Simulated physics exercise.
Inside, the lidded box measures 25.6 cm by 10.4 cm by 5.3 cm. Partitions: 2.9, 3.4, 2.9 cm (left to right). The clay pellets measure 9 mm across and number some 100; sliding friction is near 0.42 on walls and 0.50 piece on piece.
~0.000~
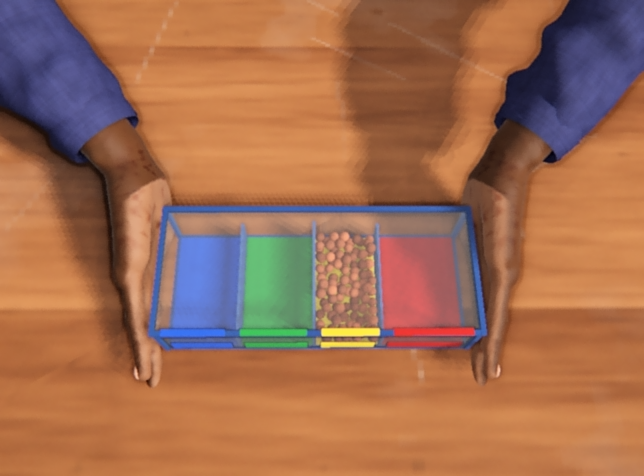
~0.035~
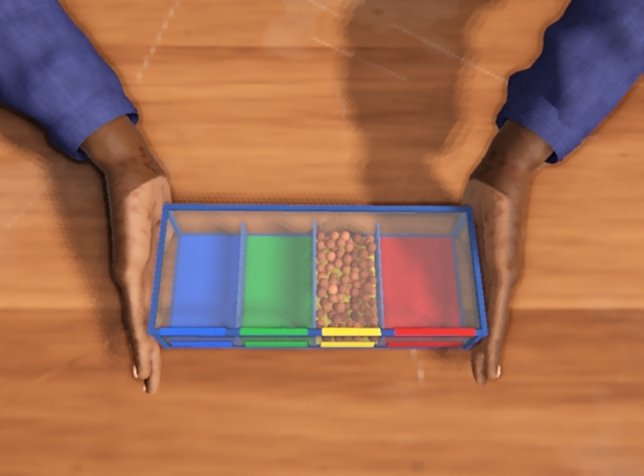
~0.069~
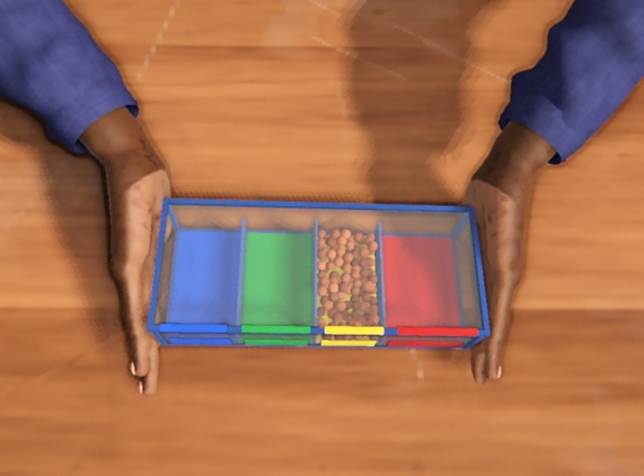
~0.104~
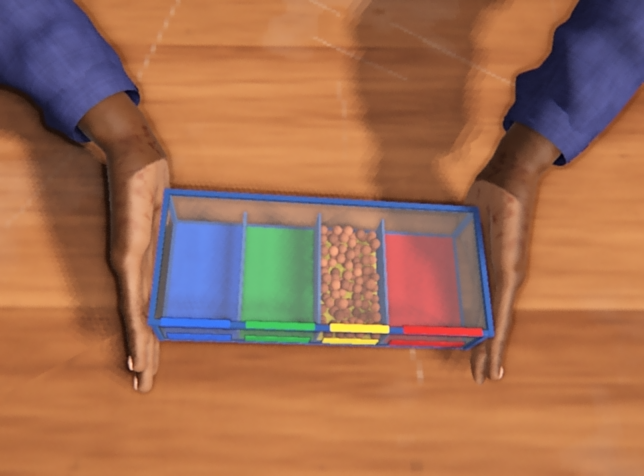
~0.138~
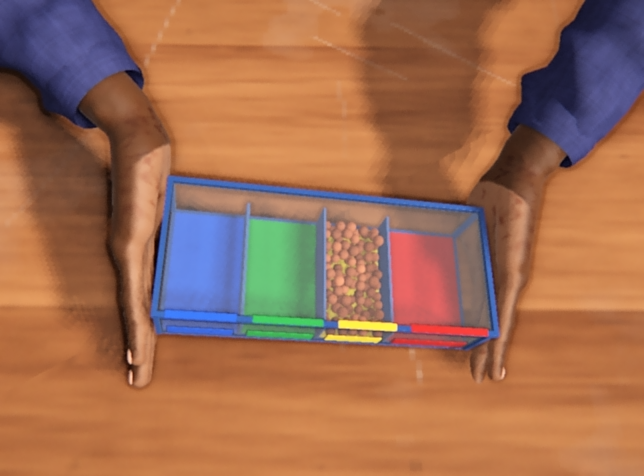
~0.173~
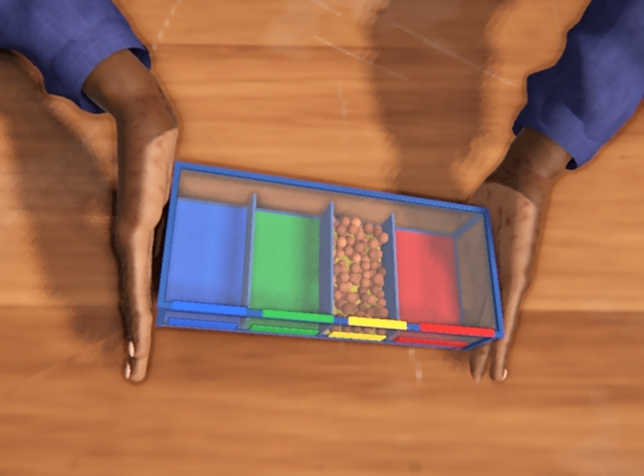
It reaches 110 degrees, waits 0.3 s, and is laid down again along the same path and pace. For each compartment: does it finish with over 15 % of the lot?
Red: Yes, blue: No, green: No, yellow: No.
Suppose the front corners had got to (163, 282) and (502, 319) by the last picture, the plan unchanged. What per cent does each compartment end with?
Red 85, blue 0, green 0, yellow 15.
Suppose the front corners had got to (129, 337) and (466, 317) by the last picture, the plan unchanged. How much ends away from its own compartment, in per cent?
It would be near 45 per cent.
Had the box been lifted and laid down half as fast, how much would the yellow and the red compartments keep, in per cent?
In that case yellow 0; red 100.
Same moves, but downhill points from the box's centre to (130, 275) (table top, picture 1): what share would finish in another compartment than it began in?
Some 80 per cent.
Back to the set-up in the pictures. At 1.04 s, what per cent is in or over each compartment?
Red 90, blue 0, green 0, yellow 10.
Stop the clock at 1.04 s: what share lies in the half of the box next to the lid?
Roughly 90 per cent.
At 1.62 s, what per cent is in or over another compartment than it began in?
About 100 per cent.
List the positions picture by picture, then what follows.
In the first picture, box tilt 0 degrees, front corners at (154, 331) and (480, 330); yellow 100 %.
In the second picture, box tilt 1 degrees, front corners at (154, 330) and (481, 331).
In the third picture, box tilt 3 degrees, front corners at (153, 326) and (483, 331).
In the fourth picture, box tilt 6 degrees, front corners at (154, 320) and (487, 331), lowest corner right front.
In the fifth picture, box tilt 11 degrees, front corners at (157, 312) and (492, 332), lowest corner right front.
In the sixth picture, box tilt 16 degrees, front corners at (164, 303) and (498, 332), lowest corner right front; yellow 100 %. The box's pace is about 140 degrees a second.
After 1.04 s, tilt 110 degrees; red 90 %, yellow 10 %.
Then, at 1.62 s, tilt 60 degrees; red 100 %.
Then, at 2.26 s, tilt 0 degrees; red 100 %.
By 2.8 s all is still; red 100 %, blue 0 %, green 0 %, yellow 0 %.
